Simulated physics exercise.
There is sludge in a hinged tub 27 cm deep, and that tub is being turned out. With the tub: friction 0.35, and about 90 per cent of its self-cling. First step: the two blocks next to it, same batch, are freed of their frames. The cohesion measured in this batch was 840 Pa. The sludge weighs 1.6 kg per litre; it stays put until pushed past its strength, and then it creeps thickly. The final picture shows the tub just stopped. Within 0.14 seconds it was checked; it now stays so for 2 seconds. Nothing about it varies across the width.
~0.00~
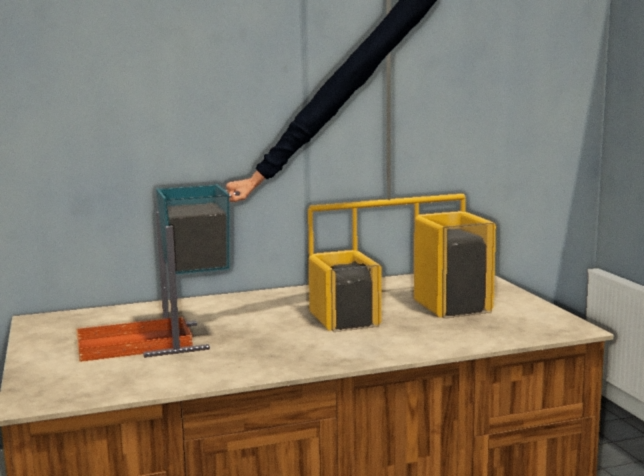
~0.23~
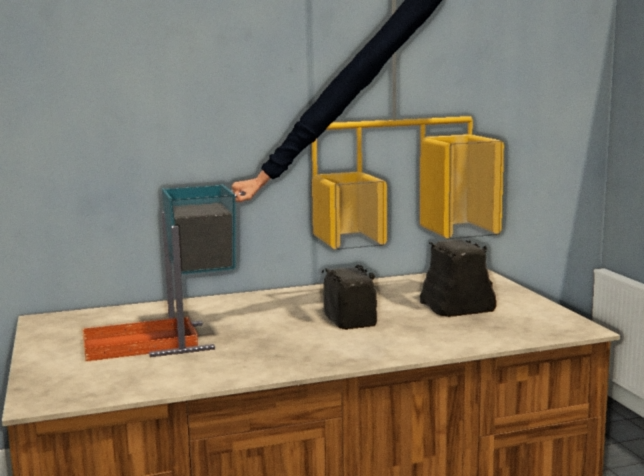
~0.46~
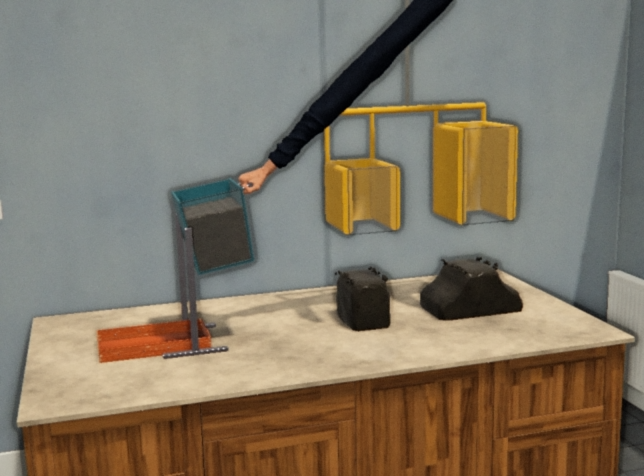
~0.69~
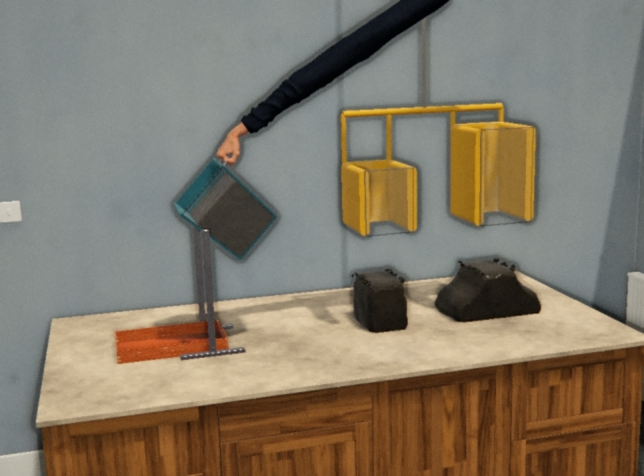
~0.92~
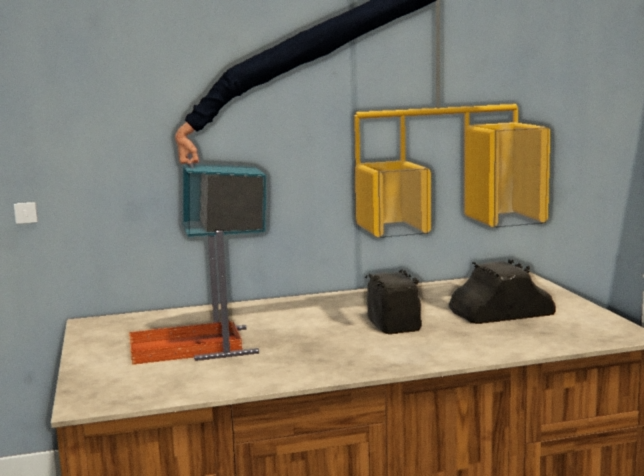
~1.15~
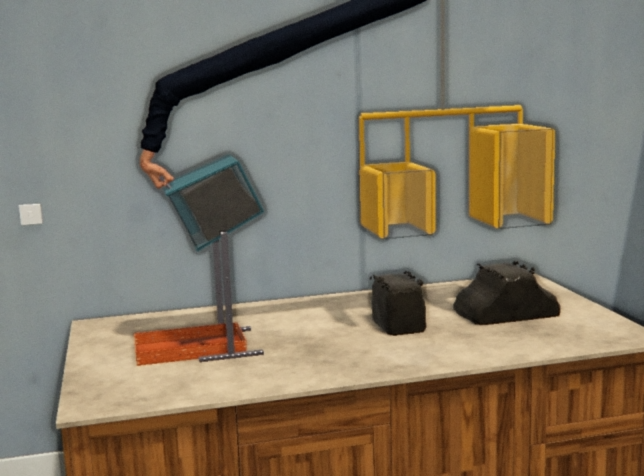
To begin with, a yellow double frame lifts off two dark blocks on a counter, and the taller right block slumps and spreads while the smaller one barely changes. Then a dark-sleeved arm turns the raised teal tub of grey material counterclockwise, swinging its rim over to the left, the material staying inside.
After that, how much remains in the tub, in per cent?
Roughly 0 per cent remains in the tub.
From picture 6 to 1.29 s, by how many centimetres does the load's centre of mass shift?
Roughly 6 cm.
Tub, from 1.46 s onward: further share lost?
I'd say close to 45 in a hundred.
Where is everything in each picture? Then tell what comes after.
The first picture shows handle-side rim at (227, 195), tilt 0 degrees; top of the sludge at (224, 213); blocks stand 20 cm, 31 cm (left to right).
The second picture shows handle-side rim at (232, 195), tilt 0 degrees; top of the sludge at (229, 213); blocks stand 20 cm, 26 cm (left to right).
The third picture shows handle-side rim at (240, 188), tilt 9 degrees; top of the sludge at (237, 208); blocks stand 19 cm, 20 cm (left to right).
The fourth picture shows handle-side rim at (221, 167), tilt 46 degrees; top of the sludge at (237, 184); blocks stand 19 cm, 20 cm (left to right).
The fifth picture shows handle-side rim at (189, 174), tilt 86 degrees; top of the sludge at (213, 176); blocks stand 19 cm, 20 cm (left to right).
The sixth picture shows handle-side rim at (168, 196), tilt 114 degrees; top of the sludge at (231, 169); blocks stand 19 cm, 20 cm (left to right).
After 1.29 s, the tub is at 114 degrees and holds 92 %.
After 1.46 s, the tub is at 114 degrees and holds 47 %.
After 1.63 s, the tub is at 114 degrees and holds 22 %.
After 1.80 s, the tub is at 114 degrees and holds 0 %.
After 3.15 s, at the end, the tub is at 114 degrees and holds 0 %.
